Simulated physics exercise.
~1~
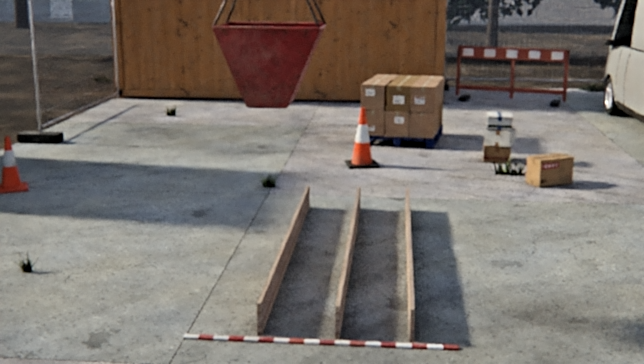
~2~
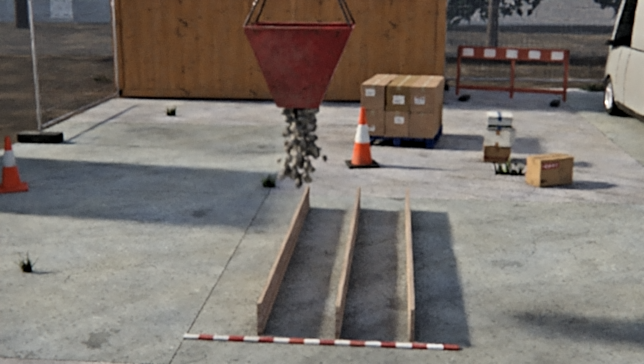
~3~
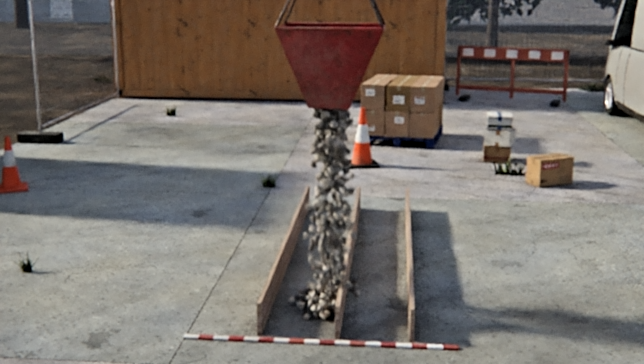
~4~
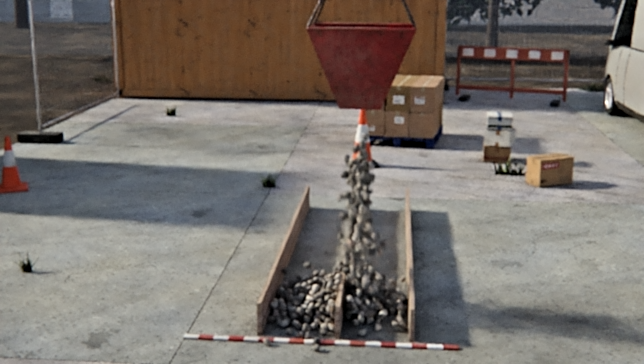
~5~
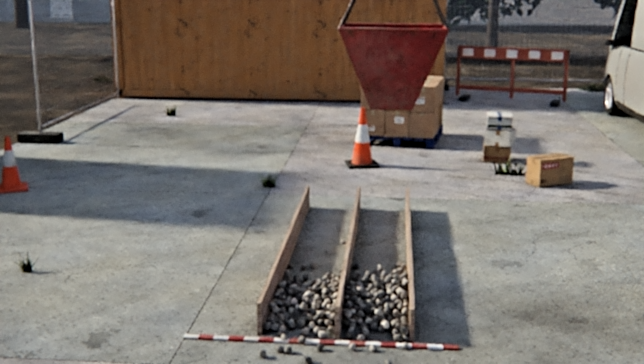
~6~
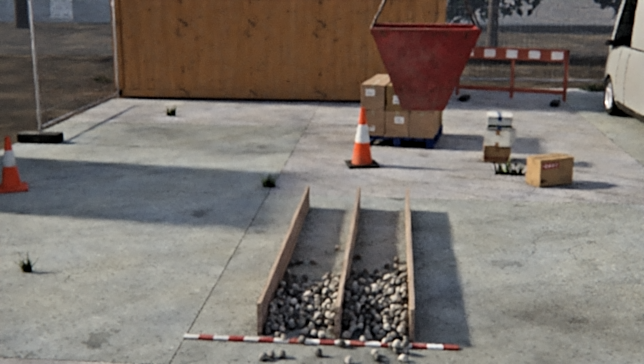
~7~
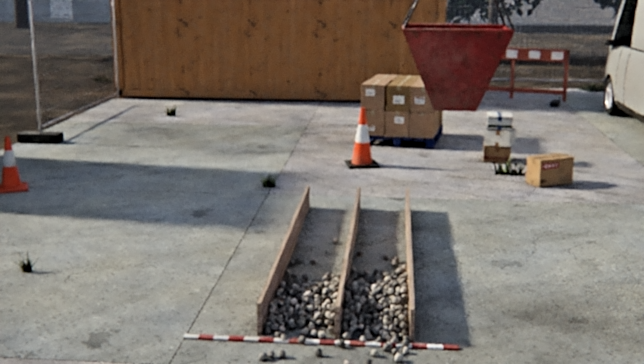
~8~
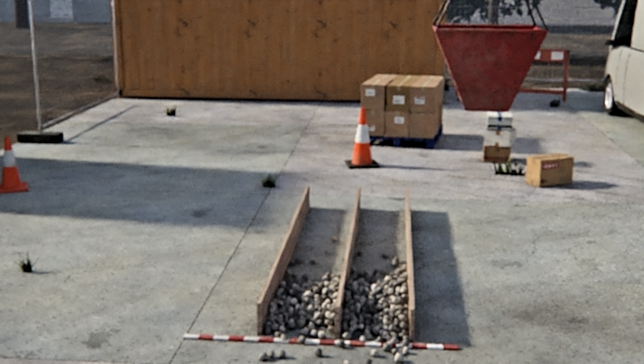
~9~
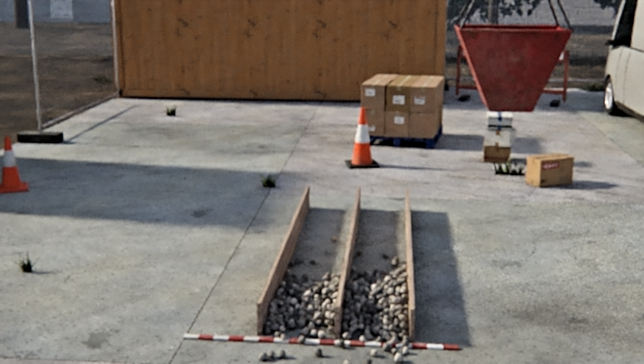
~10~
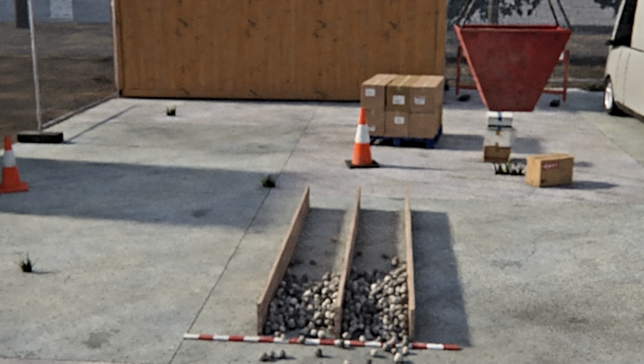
To begin with, a red skip hangs over a concrete yard, above and behind three upright boards that form two bays. As it glides steadily to the right, its bottom lets go a stream of rounded grey stones. The stones drop first into the left bay, then, as the skip moves on, into the right one, piling up at the near end. The skip runs empty and carries on past the stacked boxes before halting at the right. Finally both bays hold stones, rather more in the right, with a few strays by the striped pole.
